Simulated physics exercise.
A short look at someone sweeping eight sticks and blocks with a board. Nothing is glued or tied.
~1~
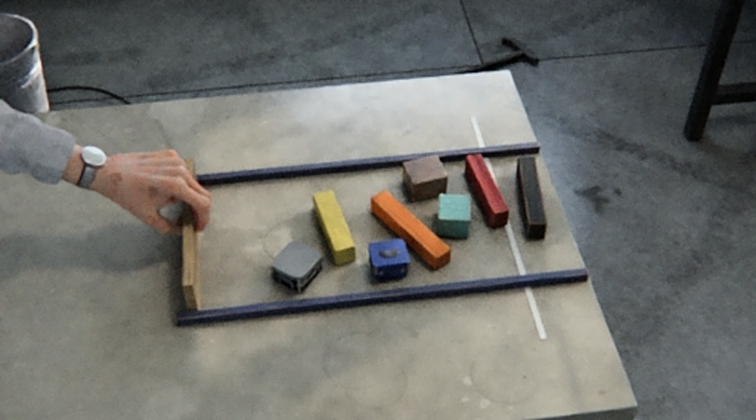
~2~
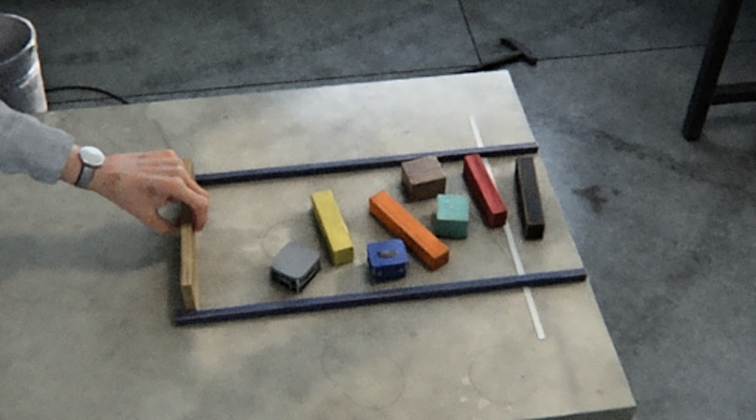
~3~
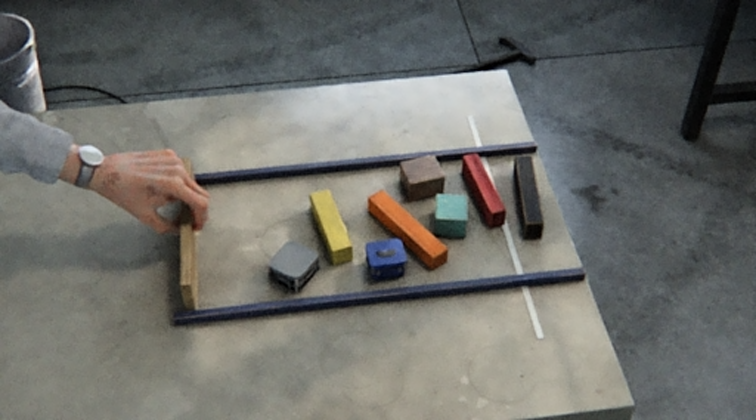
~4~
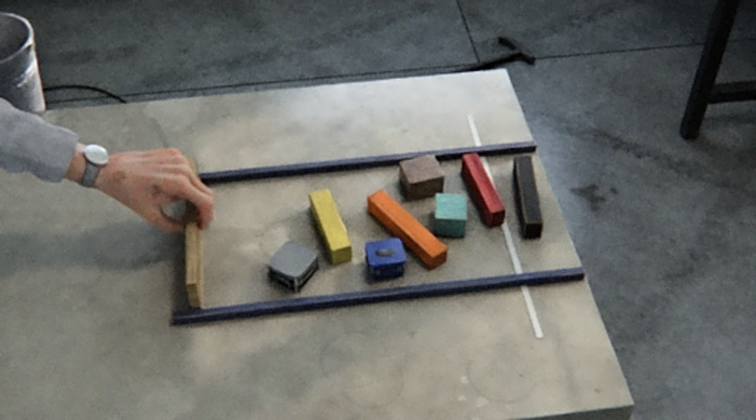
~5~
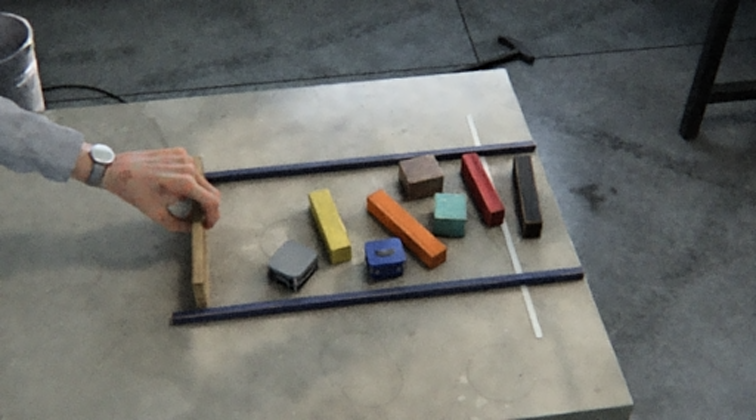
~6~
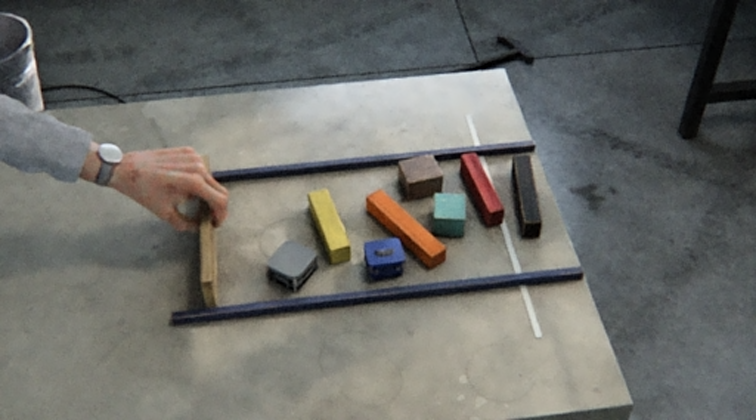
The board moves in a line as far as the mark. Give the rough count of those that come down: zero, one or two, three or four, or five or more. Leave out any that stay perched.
As it turns out, the number that fall off is three or four.
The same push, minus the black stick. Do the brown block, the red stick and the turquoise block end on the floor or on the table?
The brown block is kept, the red stick falls, the turquoise block comes down.
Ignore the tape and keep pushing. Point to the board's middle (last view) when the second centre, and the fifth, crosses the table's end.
About (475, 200), then (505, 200).
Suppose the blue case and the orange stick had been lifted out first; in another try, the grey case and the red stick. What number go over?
Fallen: 2, and 1 in the other try.
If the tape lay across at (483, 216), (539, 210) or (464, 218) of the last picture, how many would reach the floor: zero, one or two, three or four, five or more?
One after another: Either one or two; five or more; one to two.
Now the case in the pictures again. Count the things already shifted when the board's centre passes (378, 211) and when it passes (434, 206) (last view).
By then 6, and 8.
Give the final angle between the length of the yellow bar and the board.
Some 25 degrees.
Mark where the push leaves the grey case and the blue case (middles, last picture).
Near (536, 241) and (572, 249).
A little later, none off yet; black stick at rest near (526, 195); red stick at rest near (482, 189); turquoise block at rest near (449, 215).
Next, none off yet; black stick at rest near (526, 195); red stick at rest near (482, 189); turquoise block shifted a little near (466, 207).
Later still, none off yet; black stick tilted well over near (569, 188); red stick shifted about its own width near (534, 175); turquoise block shifted well along near (530, 194).
When it is over, the number that fall off is three or four; down, turquoise block, red stick and black stick.
